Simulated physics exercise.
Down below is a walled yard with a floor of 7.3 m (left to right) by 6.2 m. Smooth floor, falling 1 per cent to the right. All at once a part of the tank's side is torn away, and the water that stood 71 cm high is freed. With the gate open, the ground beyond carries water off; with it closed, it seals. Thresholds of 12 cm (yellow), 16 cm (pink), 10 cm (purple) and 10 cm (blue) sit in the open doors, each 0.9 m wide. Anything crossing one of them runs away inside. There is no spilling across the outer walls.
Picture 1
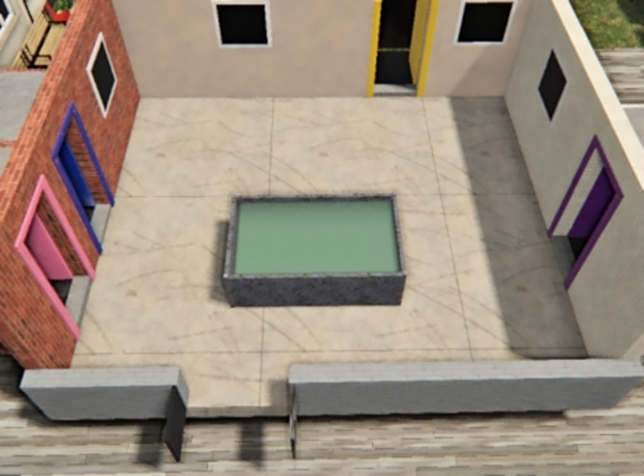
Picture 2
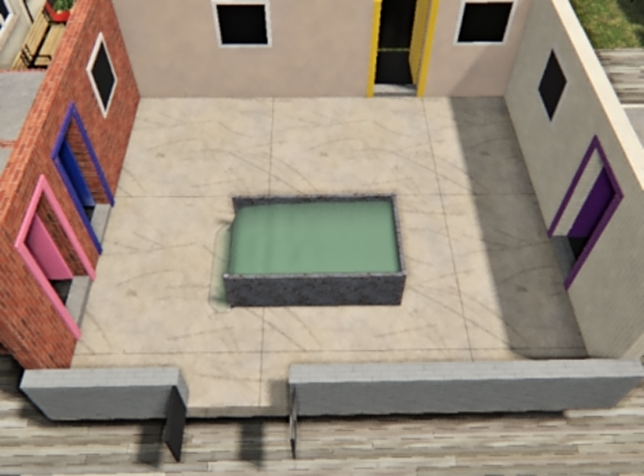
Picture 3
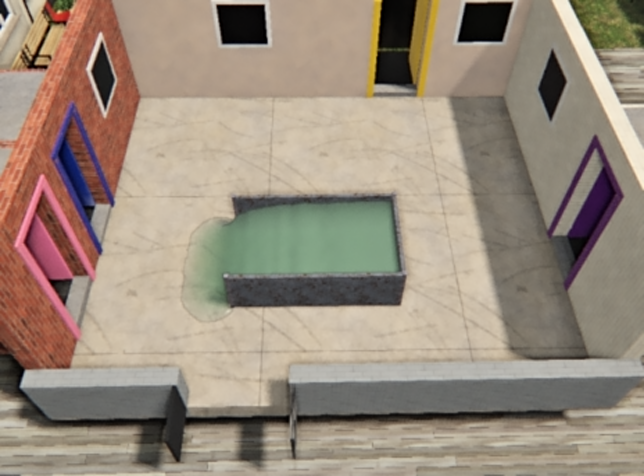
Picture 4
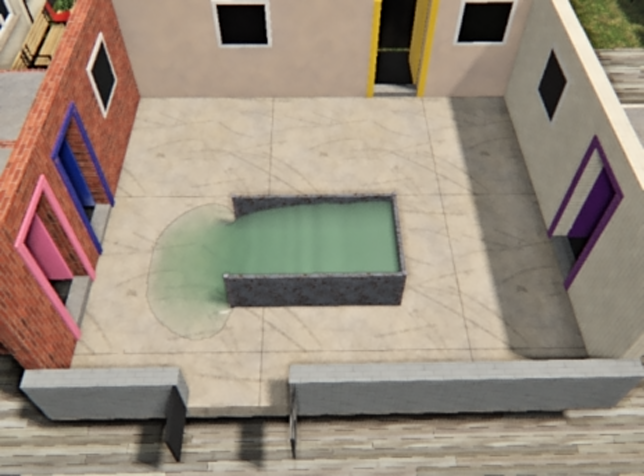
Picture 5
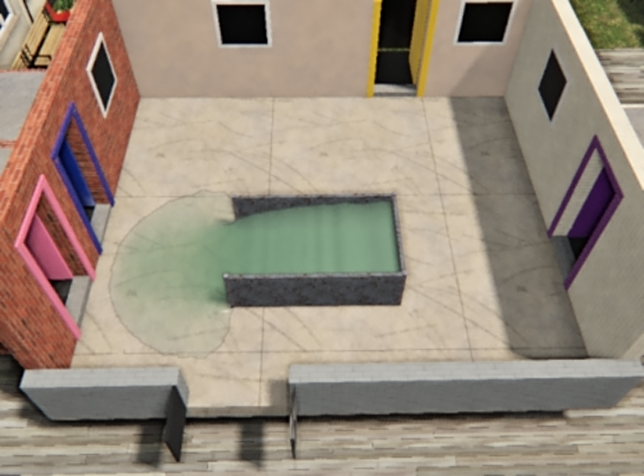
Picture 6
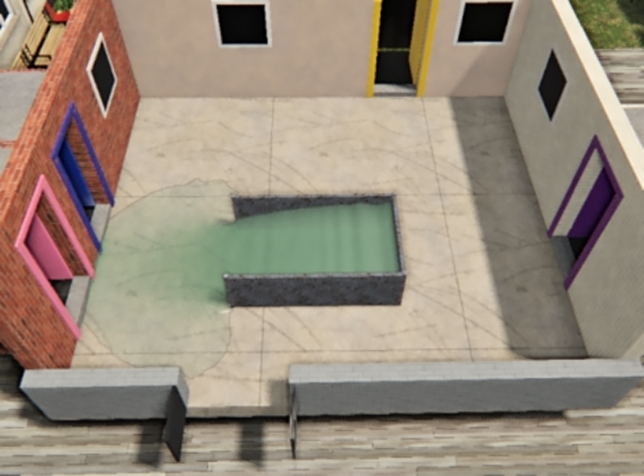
In a walled yard, green water pours from a tank's left side and spreads leftward across the floor.
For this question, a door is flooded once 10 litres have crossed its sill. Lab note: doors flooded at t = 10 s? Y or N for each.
One by one: Yellow door: Under the set amount. Pink door: Past the set amount. Purple door: Under the set amount. Blue door: Past the set amount.
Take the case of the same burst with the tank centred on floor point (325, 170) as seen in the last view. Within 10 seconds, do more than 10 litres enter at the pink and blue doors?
Pink: Within limit; blue: Too much.
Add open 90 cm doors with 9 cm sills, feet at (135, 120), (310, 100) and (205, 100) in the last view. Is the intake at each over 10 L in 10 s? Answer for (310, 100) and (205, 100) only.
Door 1: Lower; door 2: Higher.
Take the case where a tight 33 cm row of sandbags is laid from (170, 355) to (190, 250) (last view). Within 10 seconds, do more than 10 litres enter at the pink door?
Note, pink vs limit: Lower.
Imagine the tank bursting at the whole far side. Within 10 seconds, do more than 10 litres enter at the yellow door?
Measured against that limit, the yellow door goes beyond it.
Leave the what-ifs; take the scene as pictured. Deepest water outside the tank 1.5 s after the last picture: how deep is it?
Peak depth: Approx. 41 cm.
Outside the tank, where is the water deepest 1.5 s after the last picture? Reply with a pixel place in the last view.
That would be near pixel (65, 391).
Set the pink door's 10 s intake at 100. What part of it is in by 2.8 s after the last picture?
Around 95 percent.
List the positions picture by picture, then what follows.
In the first picture, still water, 71 cm deep, in the tank at (315, 237).
In the second picture, water pours out at (236, 255) and has run 0.8 m, to (227, 310); typically 10 cm deep outside, 71 cm at the tank's back.
In the third picture, water pours out at (237, 257) and has run 1.0 m, to (199, 314); typically 12 cm deep outside, 71 cm at the tank's back.
In the fourth picture, water pours out at (237, 258) and has run 1.4 m, to (159, 311); typically 9 cm deep outside, 71 cm at the tank's back.
In the fifth picture, the front is at (116, 268), 1.9 m from the gap at (237, 259); 4.2 m2 of floor is under water; 71 cm left at the back of the tank.
In the sixth picture, water pours out at (237, 259) and has run 2.4 m, to (86, 311); typically 6 cm deep outside, 67 cm at the tank's back.
Then, 0.7 s after the last picture water covers 20 % of the floor and is deepest (36 cm) near (96, 272); yellow door not reached, pink door 32 cm at the sill, 34 L in, purple door not reached, blue door 28 cm at the sill, 53 L in.
Then, 1.5 s after the last picture water covers 25 % of the floor and is deepest (41 cm) near (65, 391); yellow door not reached, pink door 32 cm at the sill, 98 L in, purple door not reached, blue door 30 cm at the sill, 149 L in.
Then, 2.8 s after the last picture water covers 40 % of the floor and is deepest (26 cm) near (65, 391); yellow door not reached, pink door 21 cm at the sill, 164 L in, purple door not reached, blue door 19 cm at the sill, 251 L in.
Then, 5.3 s after the last picture water covers 75 % of the floor and is deepest (18 cm) near (588, 384); yellow door 3 cm at the sill, 0 L in, pink door 9 cm at the sill, 172 L in, purple door 4 cm at the sill, 0 L in, blue door 8 cm at the sill, 279 L in.
Then, 9.3 s after the last picture water covers 95 % of the floor and is deepest (11 cm) near (535, 215); yellow door 3 cm at the sill, 0 L in, pink door 4 cm at the sill, 173 L in, purple door 5 cm at the sill, 0 L in, blue door 3 cm at the sill, 279 L in.
